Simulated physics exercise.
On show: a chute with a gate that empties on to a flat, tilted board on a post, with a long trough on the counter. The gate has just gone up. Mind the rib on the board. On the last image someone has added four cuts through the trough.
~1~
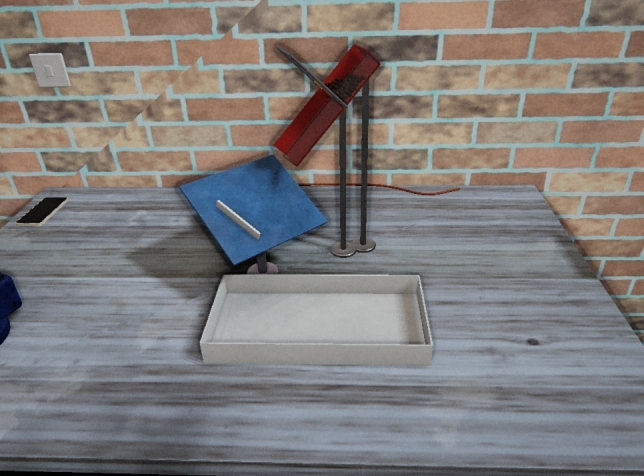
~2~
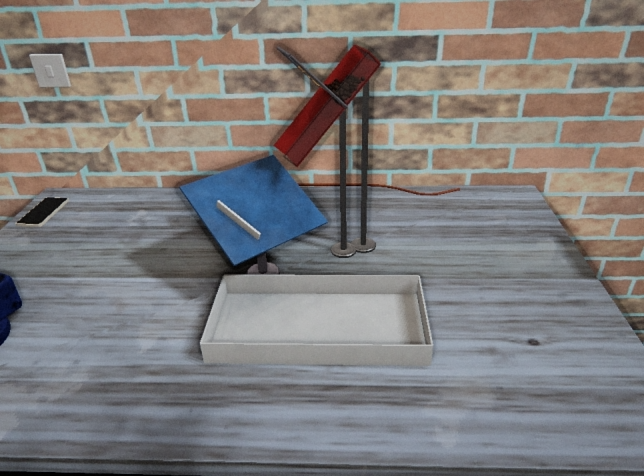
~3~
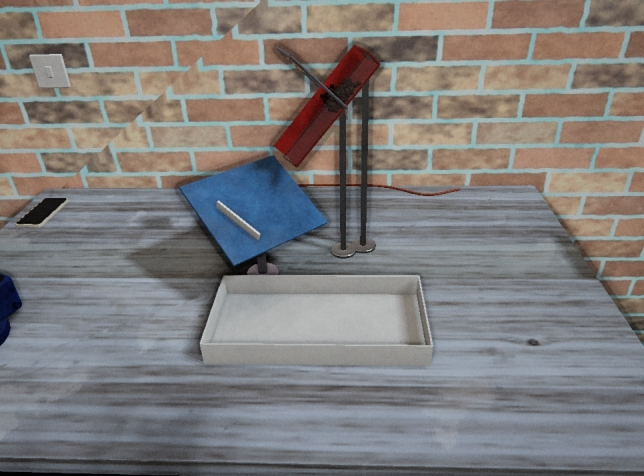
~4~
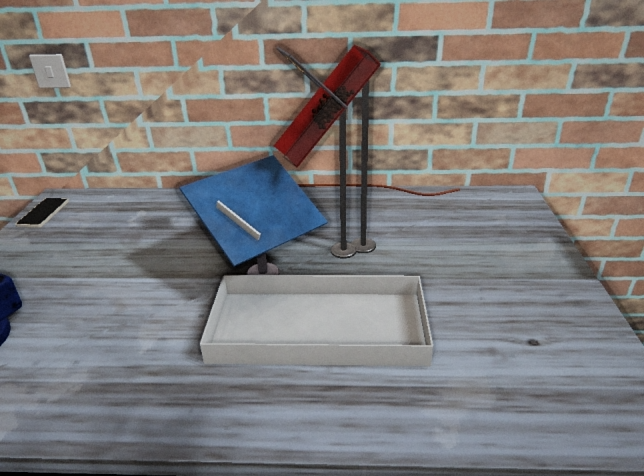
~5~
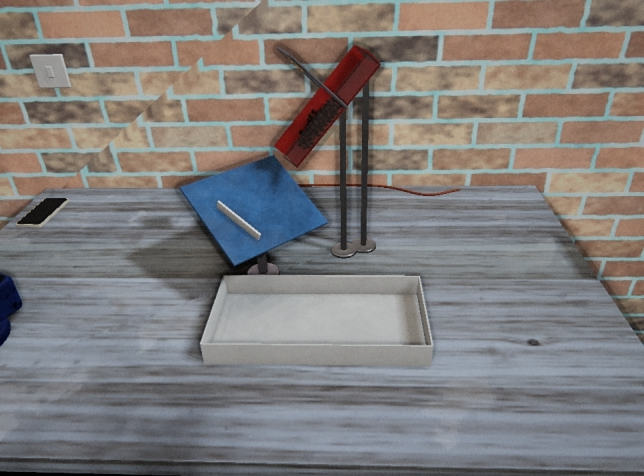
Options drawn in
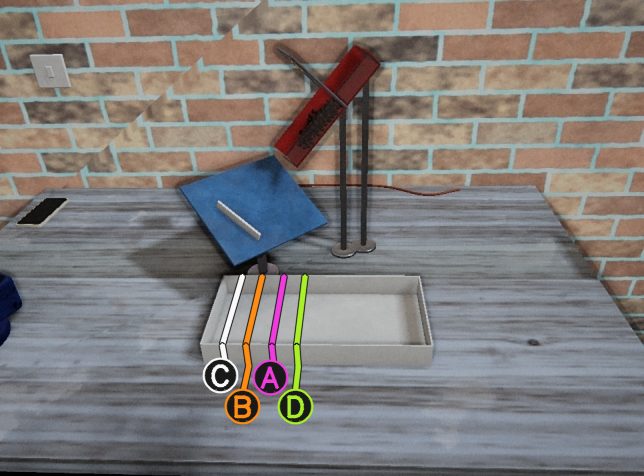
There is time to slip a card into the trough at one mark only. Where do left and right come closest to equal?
Choose D.
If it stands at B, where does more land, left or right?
The right side.
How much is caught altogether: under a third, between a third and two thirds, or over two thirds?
It is over two thirds.
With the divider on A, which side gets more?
More lands on the right.
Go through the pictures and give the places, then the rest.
The first picture shows load behind the gate near (342, 87), allspice berries; lip of the chute near (292, 161), sloping fairly steeply.
The second picture shows middle of the board near (256, 205), tilted fairly steeply; middle of its low edge near (284, 242); of its high edge near (229, 170).
The third picture shows front corners of the trough near (201, 344) and (432, 346), empty; front of the load near (330, 109).
The fourth picture shows middle of the load near (327, 106); its front near (321, 127), close to a third of the way to the lip; rib from (218, 201) to (260, 235).
The fifth picture shows middle of the load near (318, 123); its front near (300, 145), the bulk of the way to the lip.
On the marked copy, line A crosses the front rim at (271, 344); line B crosses the front rim at (246, 344); line C crosses the front rim at (222, 344); line D crosses the front rim at (296, 345).
If A is chosen, of what is caught, a small share on the left of the divider, all but a few on the right.
If B is chosen, of what is caught, none at all on the left of the divider, the whole lot on the right.
If C is chosen, of what is caught, none at all on the left of the divider, the whole lot on the right.
If D is chosen, of what is caught, close to two thirds on the left of the divider, close to a third on the right.
